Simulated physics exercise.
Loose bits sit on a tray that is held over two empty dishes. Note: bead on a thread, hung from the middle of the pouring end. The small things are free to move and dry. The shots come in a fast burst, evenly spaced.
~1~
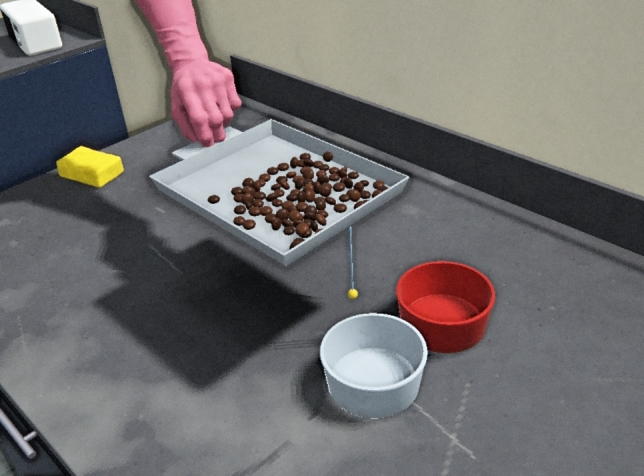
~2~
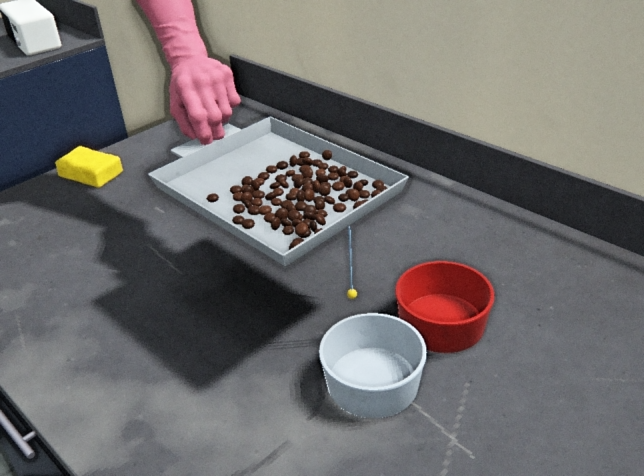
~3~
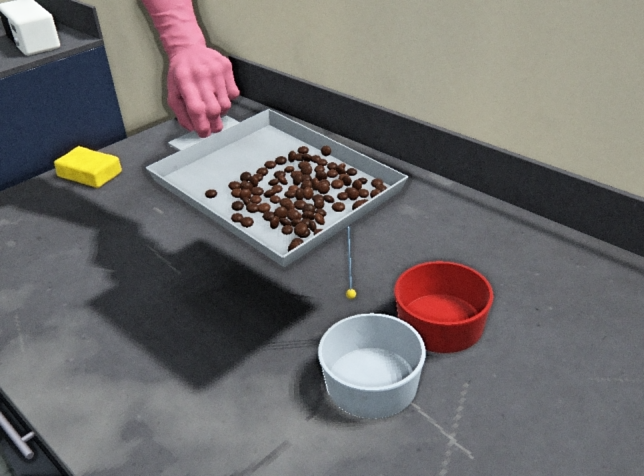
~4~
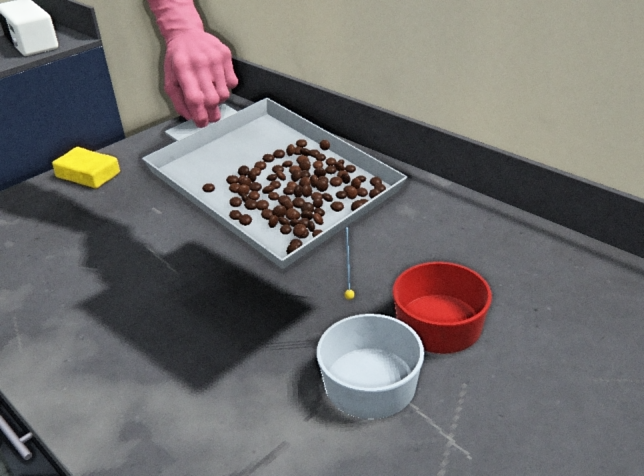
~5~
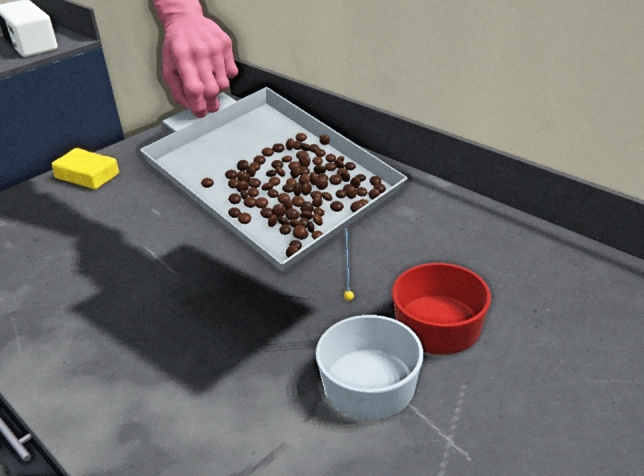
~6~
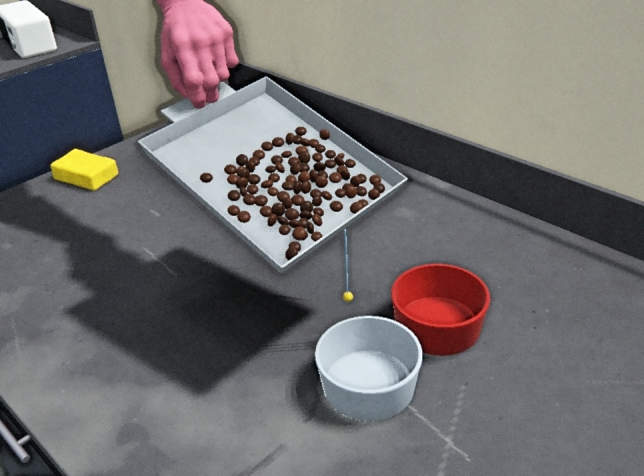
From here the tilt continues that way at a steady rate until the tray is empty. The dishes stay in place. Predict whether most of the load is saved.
In the end the dishes save the greater share of it.
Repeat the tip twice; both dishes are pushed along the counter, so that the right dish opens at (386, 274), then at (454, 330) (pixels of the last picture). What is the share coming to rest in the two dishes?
First some 30, then 20 per cent.
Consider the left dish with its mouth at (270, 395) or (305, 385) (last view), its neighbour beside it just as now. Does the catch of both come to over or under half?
Try 1: The greater share; try 2: The greater share.
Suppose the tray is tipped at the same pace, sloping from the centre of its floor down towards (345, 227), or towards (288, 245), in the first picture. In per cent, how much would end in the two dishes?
The first try would leave around 90 per cent there, the second around 20 per cent.
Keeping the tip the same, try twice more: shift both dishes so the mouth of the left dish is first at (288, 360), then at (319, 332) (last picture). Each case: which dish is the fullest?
First try, the dish to the left; second try, the dish to the left.
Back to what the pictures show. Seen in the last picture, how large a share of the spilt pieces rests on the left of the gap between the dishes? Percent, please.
Near 80 in a hundred.
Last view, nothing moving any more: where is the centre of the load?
Somewhere close to (361, 385) in the last picture.
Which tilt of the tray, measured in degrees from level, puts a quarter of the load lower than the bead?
That happens at around 100°.
Shortly afterwards, tray tipped steeply; the whole lot on the tray.
Next, tray tipped right over; near a third on the tray; near a quarter in the left dish; a little outside both; near a third in the air.
Some moments later, tray tipped past a quarter turn; near two thirds in the left dish; a little in the right dish; near a third outside both.
In the end, tray tipped past a quarter turn; near two thirds in the left dish; a little in the right dish; near a third outside both.
